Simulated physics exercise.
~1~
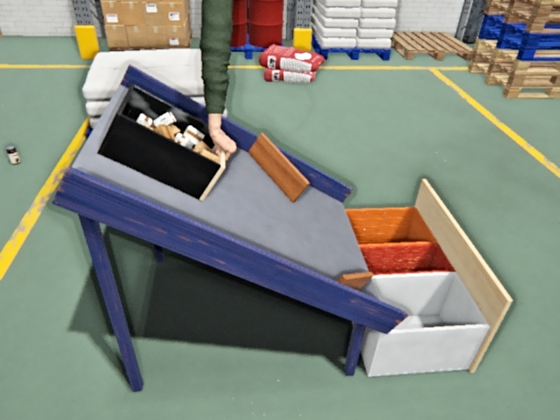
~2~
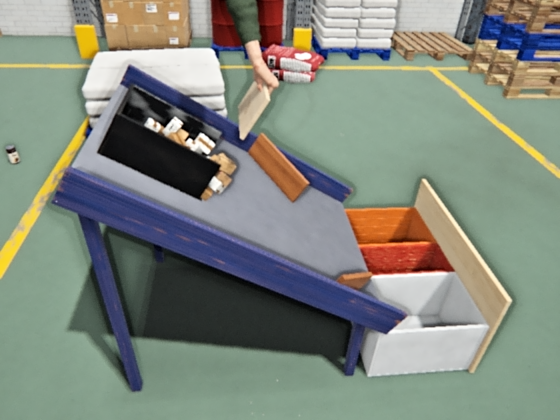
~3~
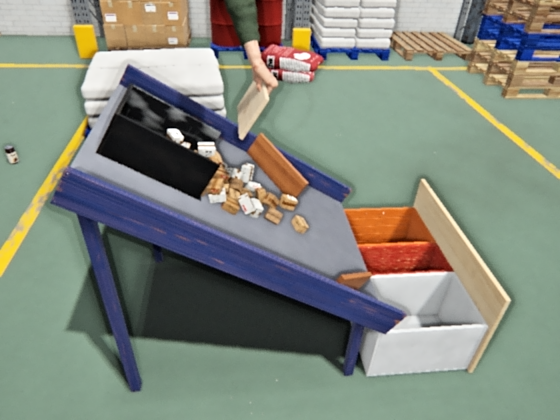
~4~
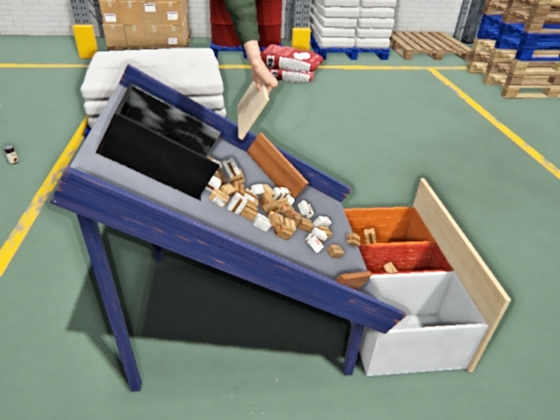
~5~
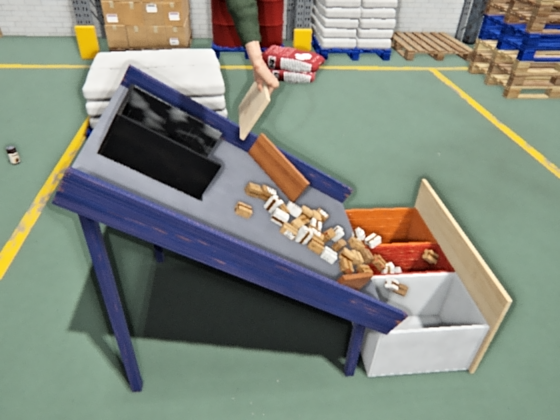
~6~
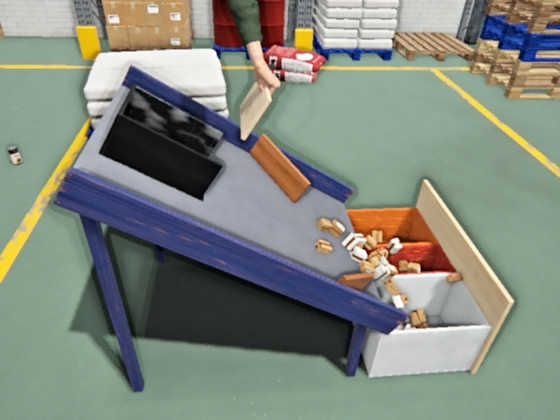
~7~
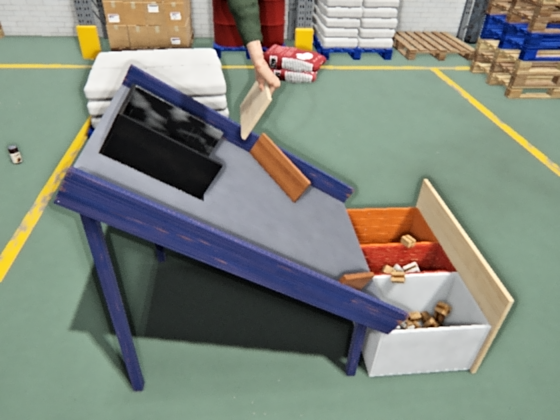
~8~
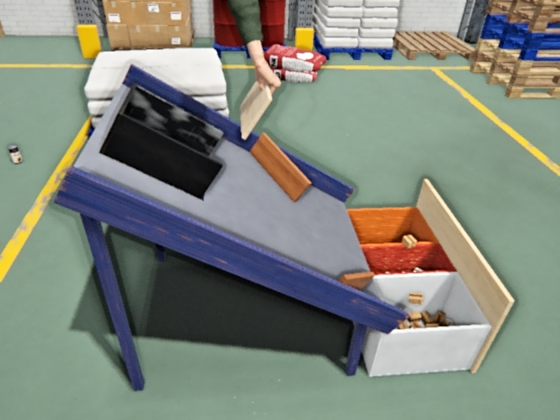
A blue-framed sloping table stands on a green warehouse floor, seen from above and to one side, with a black pen of little brown and white parcels at its upper left. Two angled brown boards sit along the slope, and orange, red and white bins wait at the lower right. A hand lifts the pen's gate up and holds it clear. The parcels spill out, slide down past the boards in a loose, tumbling stream and drop off the end. The slope empties, leaving parcels in all three bins, with few visible in the orange one.
